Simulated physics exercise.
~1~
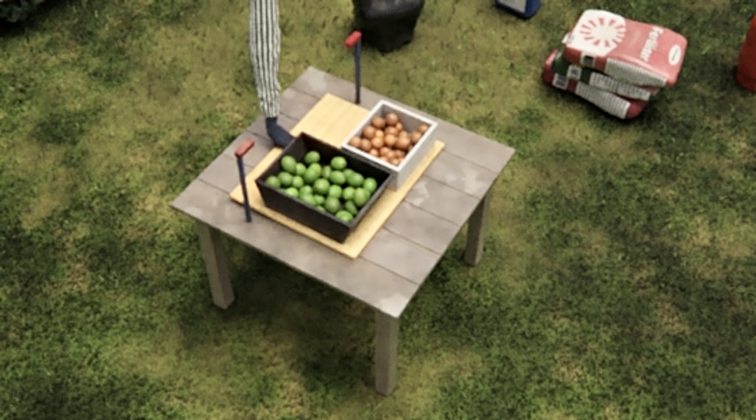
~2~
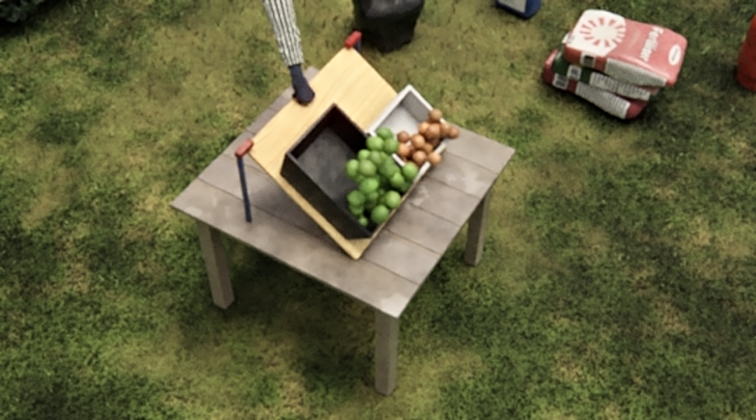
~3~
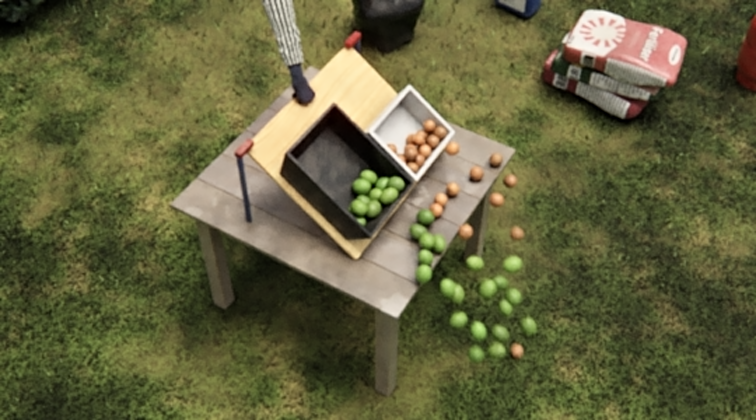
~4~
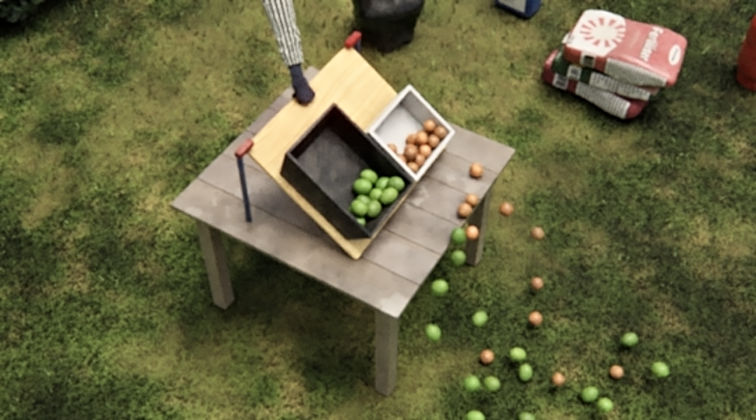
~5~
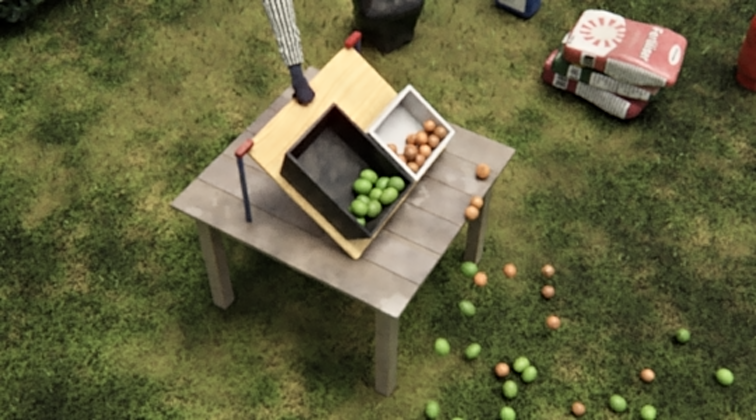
On a wooden table on grass, a striped-sleeved arm tips up a board holding a black box of green fruit and a white box of onions; many pieces spill rightward onto the ground, while some remain in both boxes on the tilted board.
